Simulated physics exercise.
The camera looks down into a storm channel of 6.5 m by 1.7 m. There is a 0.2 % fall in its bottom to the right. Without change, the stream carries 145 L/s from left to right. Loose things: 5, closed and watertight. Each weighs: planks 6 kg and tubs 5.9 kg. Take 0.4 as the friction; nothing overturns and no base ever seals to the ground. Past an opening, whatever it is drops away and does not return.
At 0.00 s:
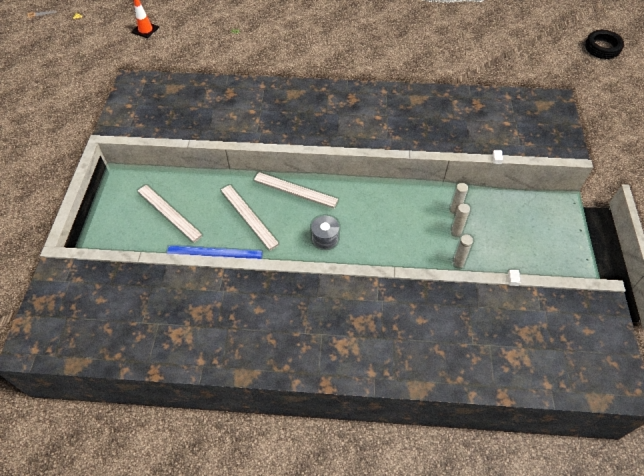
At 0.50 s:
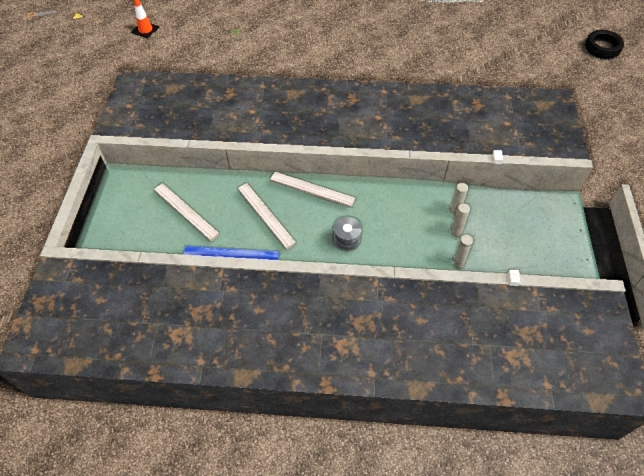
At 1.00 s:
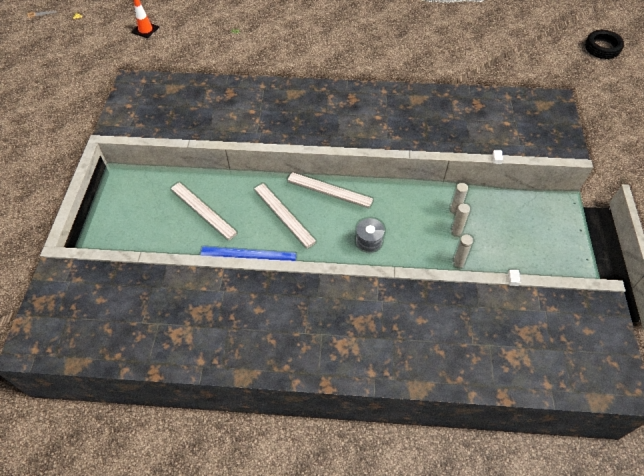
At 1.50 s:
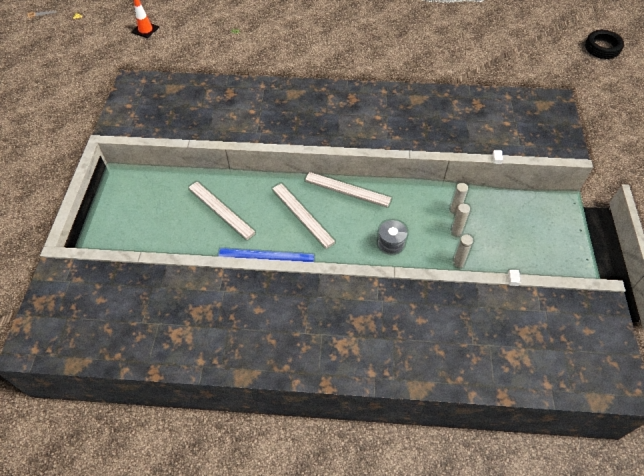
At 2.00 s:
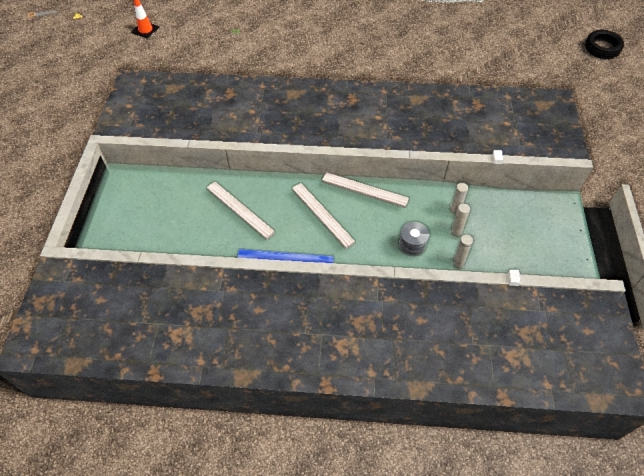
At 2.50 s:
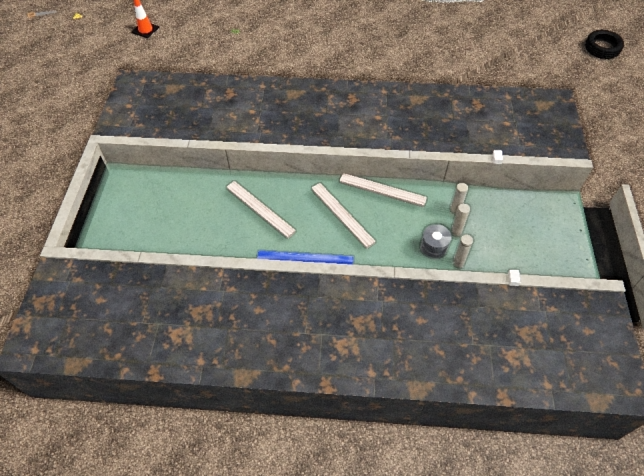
A blue plank, three pale planks and a round grey tub drift steadily right along a walled channel.
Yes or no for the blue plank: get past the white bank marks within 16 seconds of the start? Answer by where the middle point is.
Lab note - blue plank: Past.
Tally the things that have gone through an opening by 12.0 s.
Count at that moment: 2.
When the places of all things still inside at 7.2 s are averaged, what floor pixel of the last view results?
I'd say about (425, 226) in the last view.
After 3.5 s the blue plank is near (346, 261), 1.7 m from its start, afloat; 0 of 5 are over the mark; 5 afloat.
After 7.2 s the blue plank has gone out; 2 of 5 are over the mark; 3 afloat.
After 12.0 s the blue plank has gone out; 2 of 5 are over the mark; 3 afloat.
After 16.0 s the blue plank has gone out; 4 of 5 are over the mark; 1 afloat.
